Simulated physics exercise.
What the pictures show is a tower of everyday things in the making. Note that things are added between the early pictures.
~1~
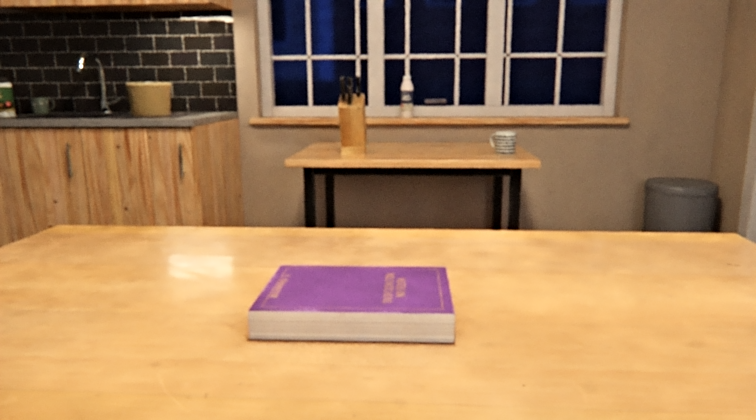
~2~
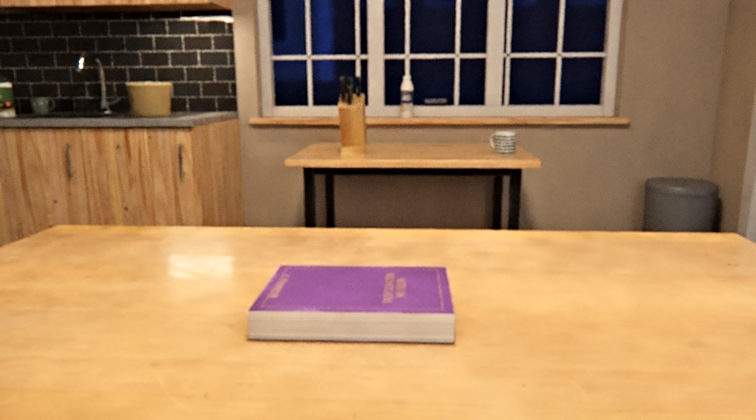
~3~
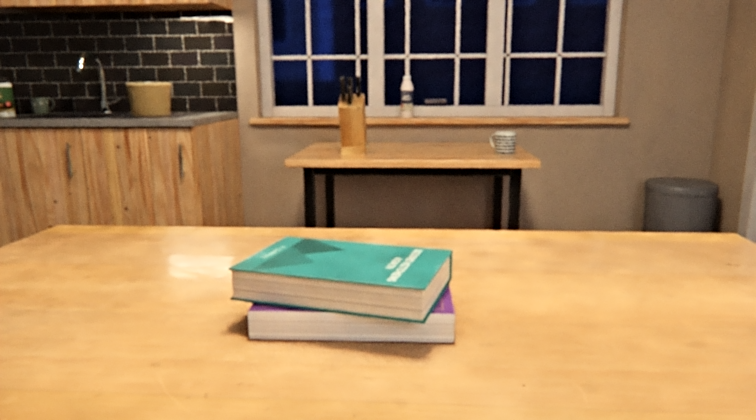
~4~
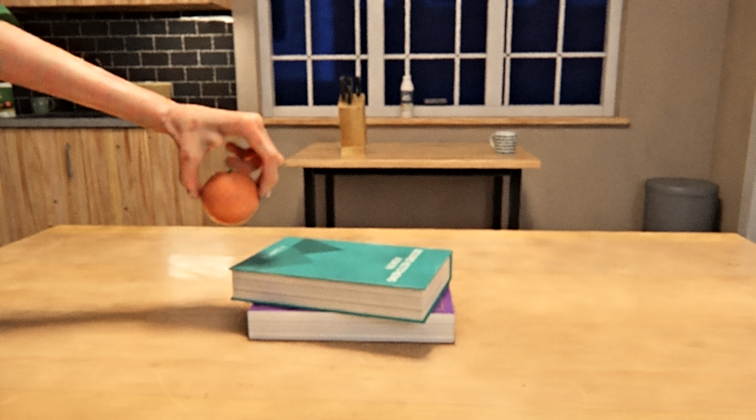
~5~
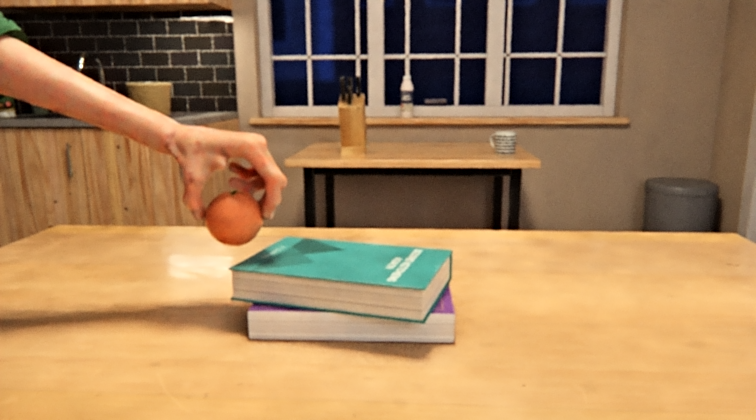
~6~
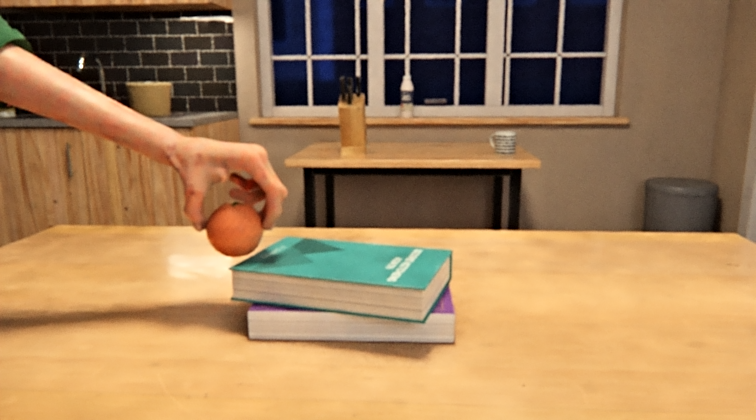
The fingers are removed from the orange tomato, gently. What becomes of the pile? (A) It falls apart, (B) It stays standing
(A) It falls apart.
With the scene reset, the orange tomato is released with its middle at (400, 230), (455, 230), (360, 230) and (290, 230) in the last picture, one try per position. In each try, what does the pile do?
Try one: It stands firm; try two: It topples; try three: It stands firm; try four: It stands firm.
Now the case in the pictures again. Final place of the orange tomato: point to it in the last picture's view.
The object ends up somewhere around (204, 284).
Then, 0.30 s later than the last frame, orange tomato now fallen.
Then, 0.70 s later than the last frame, nothing new.
Then, 2.20 s later than the last frame, orange tomato resting near (205, 284).
When it is over, fallen, orange tomato; the other 2 as before. End places, in pixels of the last picture, orange tomato near (205, 284). The pile gives way.
